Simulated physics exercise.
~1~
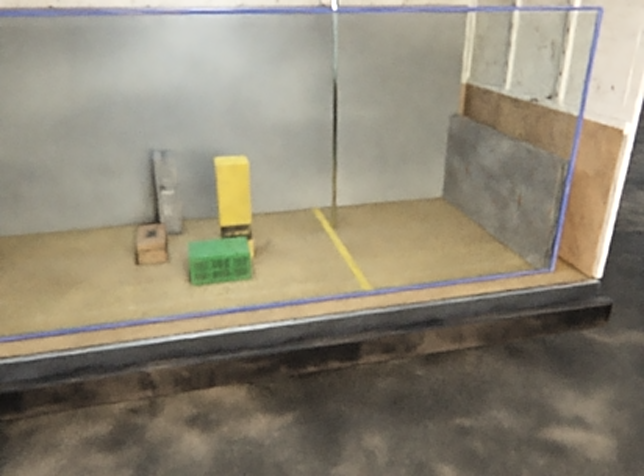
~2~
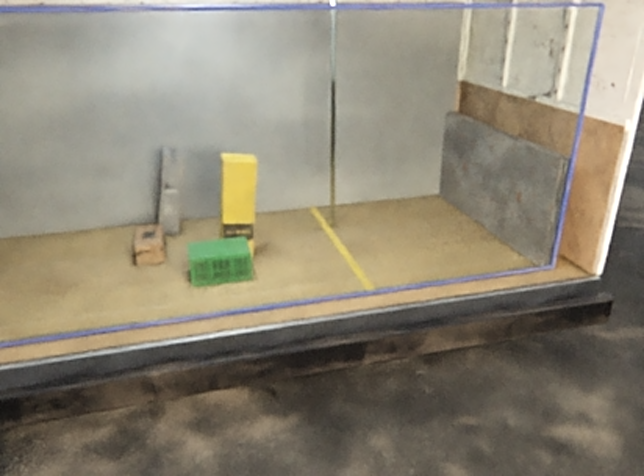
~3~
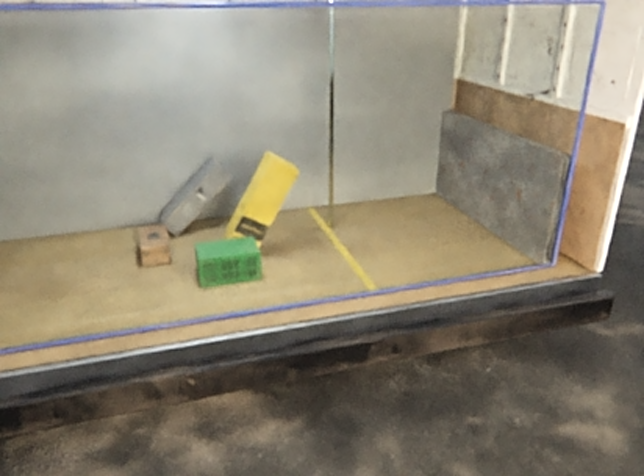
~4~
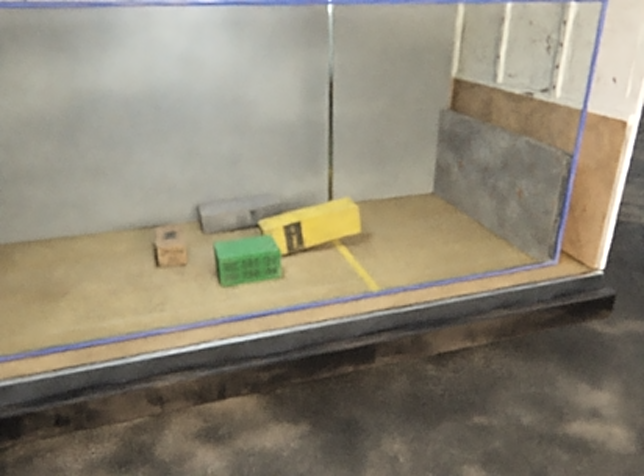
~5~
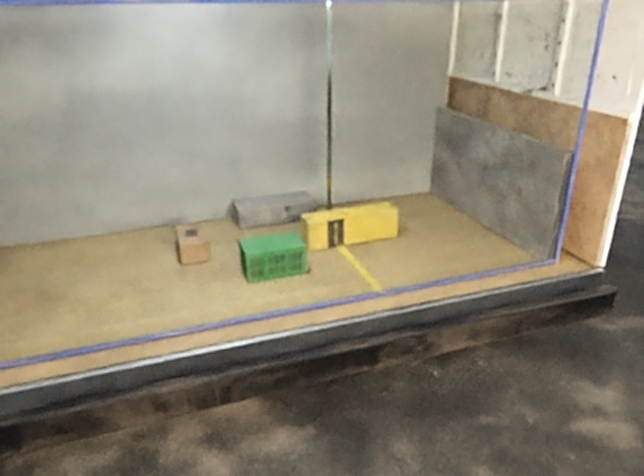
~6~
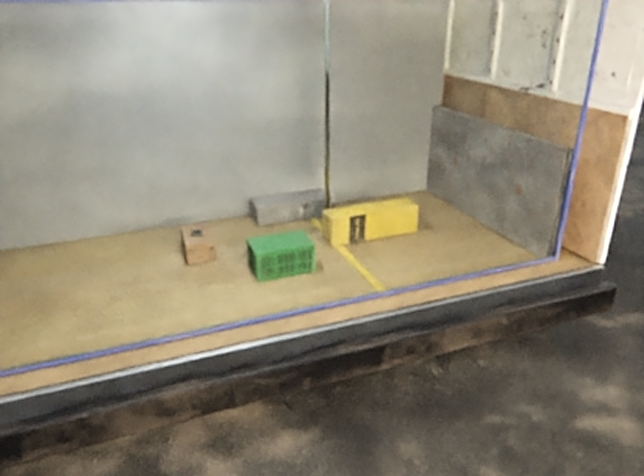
A tall grey box and a tall yellow one tipped over to the right and slid along the floor with a green crate and small brown box, until the yellow one lay across the yellow line while the others stopped short of it.
